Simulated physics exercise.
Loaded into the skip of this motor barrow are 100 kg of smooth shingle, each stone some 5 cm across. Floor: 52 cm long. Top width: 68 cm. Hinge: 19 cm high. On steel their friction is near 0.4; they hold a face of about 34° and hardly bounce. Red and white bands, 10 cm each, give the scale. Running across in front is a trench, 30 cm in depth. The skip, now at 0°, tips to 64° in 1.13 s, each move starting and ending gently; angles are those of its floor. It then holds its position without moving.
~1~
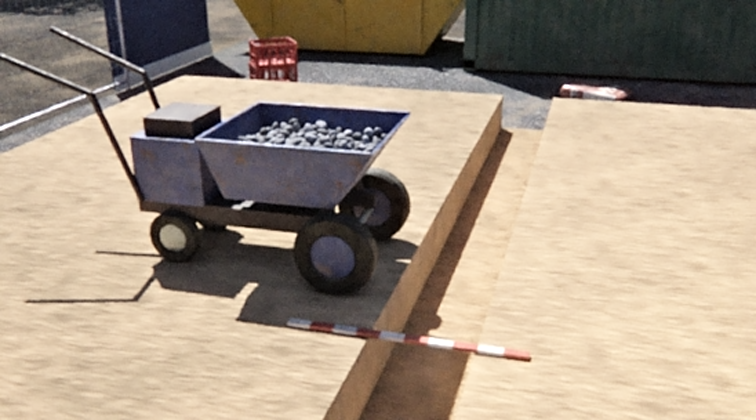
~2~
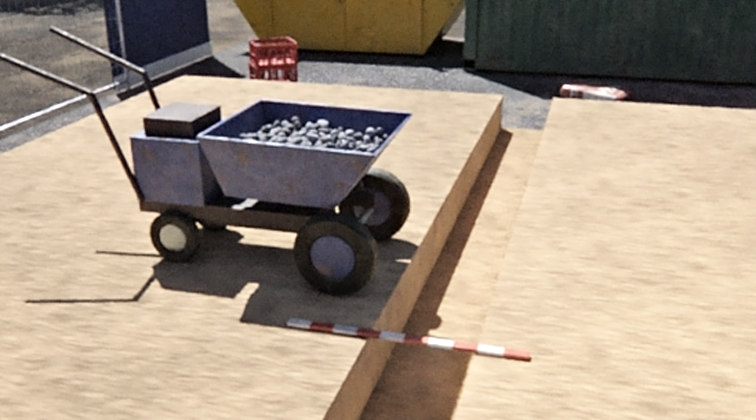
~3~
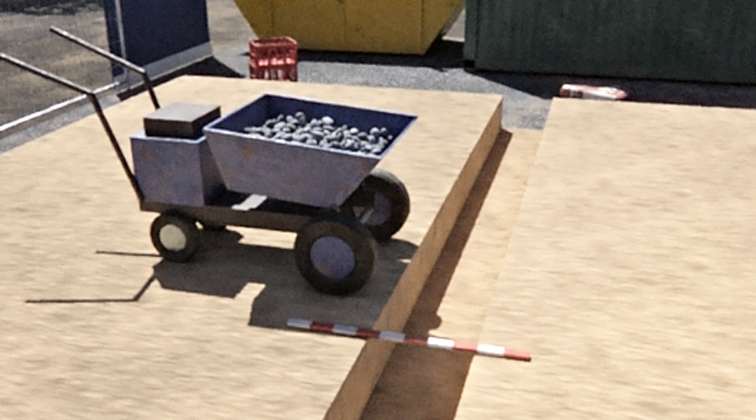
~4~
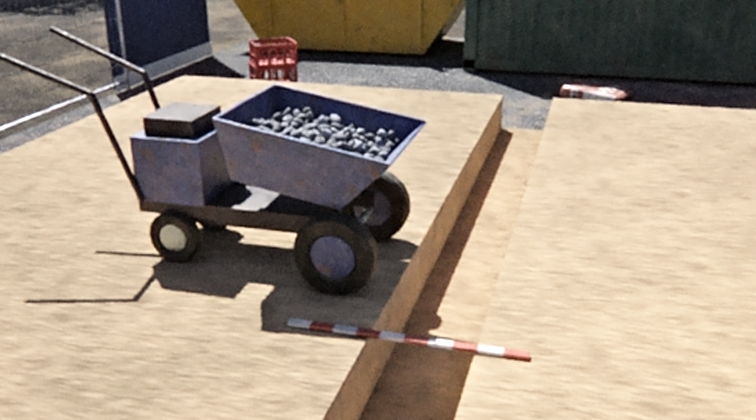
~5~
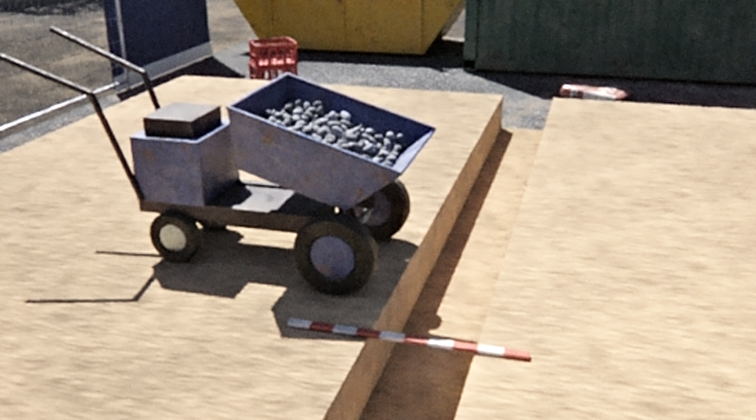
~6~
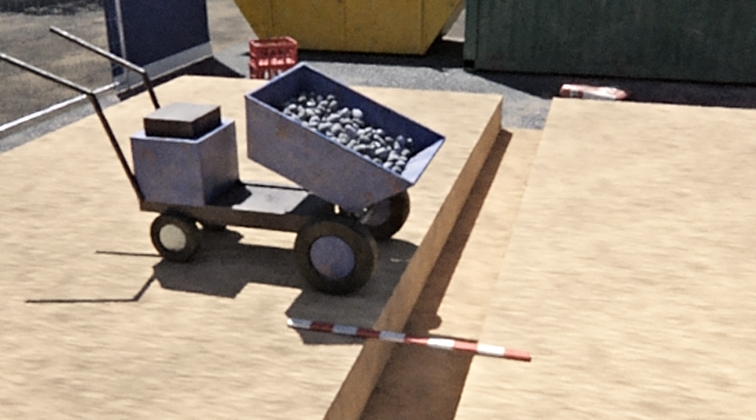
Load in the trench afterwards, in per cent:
62 %.
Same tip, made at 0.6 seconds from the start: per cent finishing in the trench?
I'd put it at roughly 45 per cent.
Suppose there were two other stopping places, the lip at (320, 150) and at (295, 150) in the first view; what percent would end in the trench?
Roughly 100 in a hundred from the first, 100 in a hundred from the second.
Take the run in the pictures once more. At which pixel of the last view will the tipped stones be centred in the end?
Their centre sits close to (488, 313).
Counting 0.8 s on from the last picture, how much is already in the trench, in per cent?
15 per cent, give or take.
Then, 0.4 s after the last picture the floor is at 54°, 100 % in the skip; the foremost stones are at (441, 210).
Then, 0.8 s after the last picture the floor is at 64°, 75 % in the skip, 13 % in the trench, 11 % past the trench; the foremost stones are at (529, 284).
Then, 1.1 s after the last picture the floor is at 64°, 41 % in the skip, 22 % in the trench, 36 % past the trench; the foremost stones are at (635, 292).
Then, 3.1 s after the last picture the floor is at 64°, 0 % in the skip, 62 % in the trench, 38 % past the trench; the foremost stones are at (723, 295).
